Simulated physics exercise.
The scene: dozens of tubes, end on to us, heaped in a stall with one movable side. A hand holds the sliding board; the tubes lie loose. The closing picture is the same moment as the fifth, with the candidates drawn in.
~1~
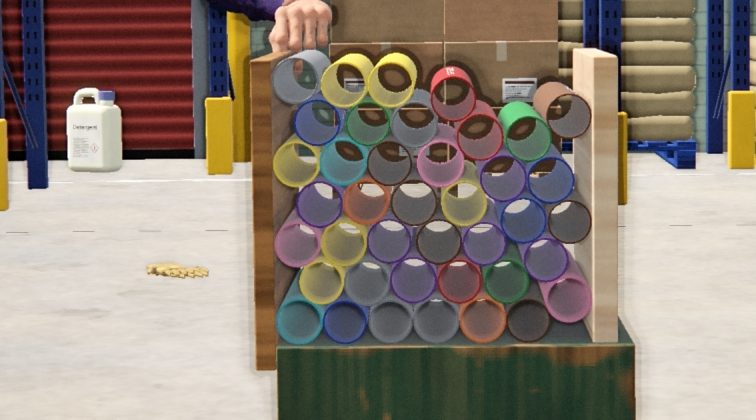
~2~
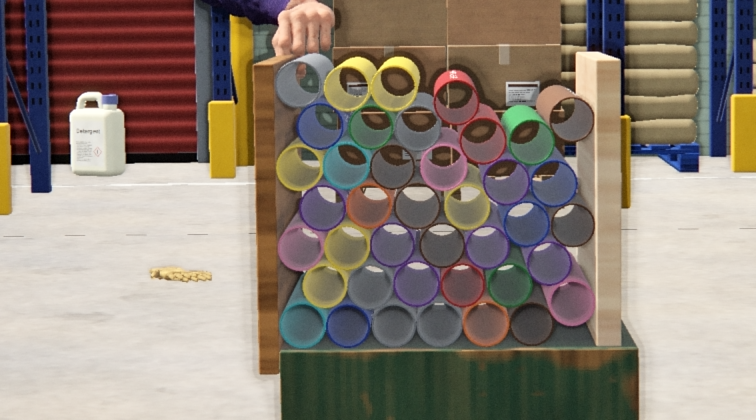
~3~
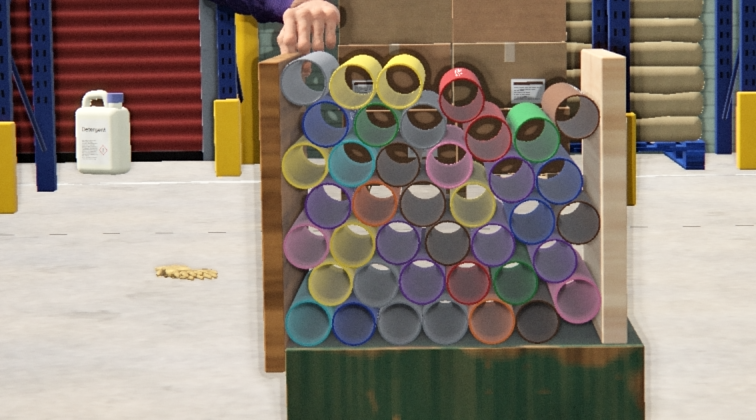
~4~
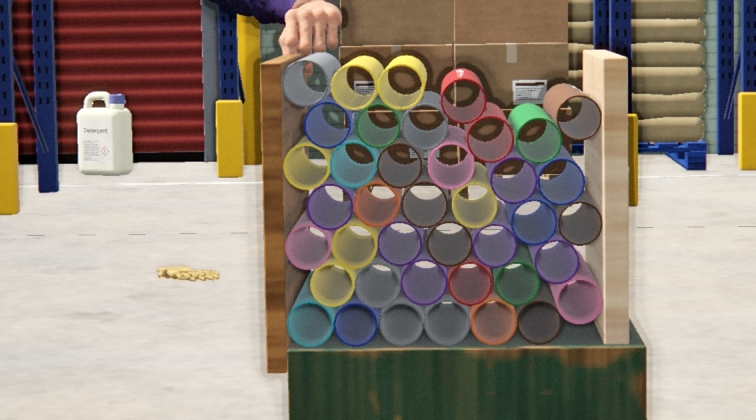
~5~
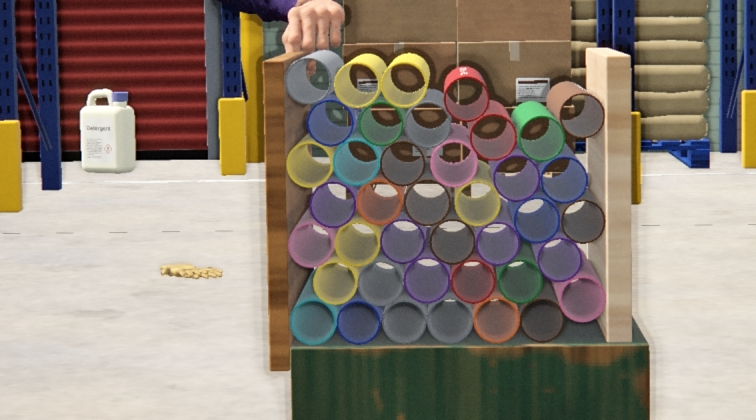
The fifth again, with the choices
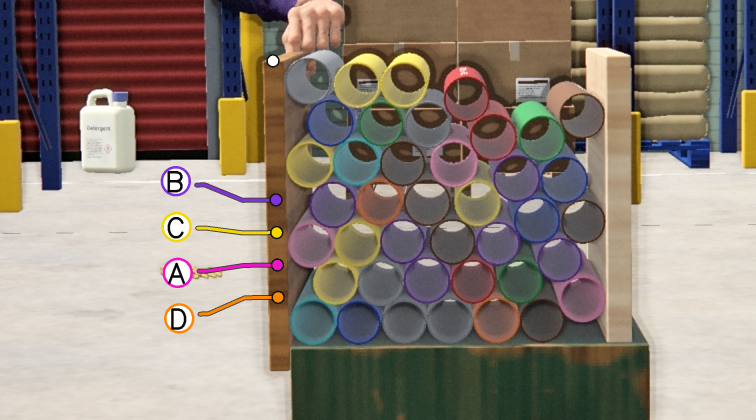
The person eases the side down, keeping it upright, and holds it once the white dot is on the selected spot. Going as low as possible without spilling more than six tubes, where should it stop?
Stop at A.
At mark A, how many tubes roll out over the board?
It comes to four.
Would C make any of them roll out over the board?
Yes.
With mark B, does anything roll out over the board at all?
Yes, at B.
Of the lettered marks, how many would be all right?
Three of them.
On the copy, A at (277, 265); B at (276, 200); C at (277, 232); D at (278, 298); the white dot at (273, 61).
On A. First, top of the board (286, 148).
Then, top of the board (288, 245).
Finally, top of the board (288, 263), four out over the board.
By contrast, B one out over the board; C four out over the board; D more than six out over the board.
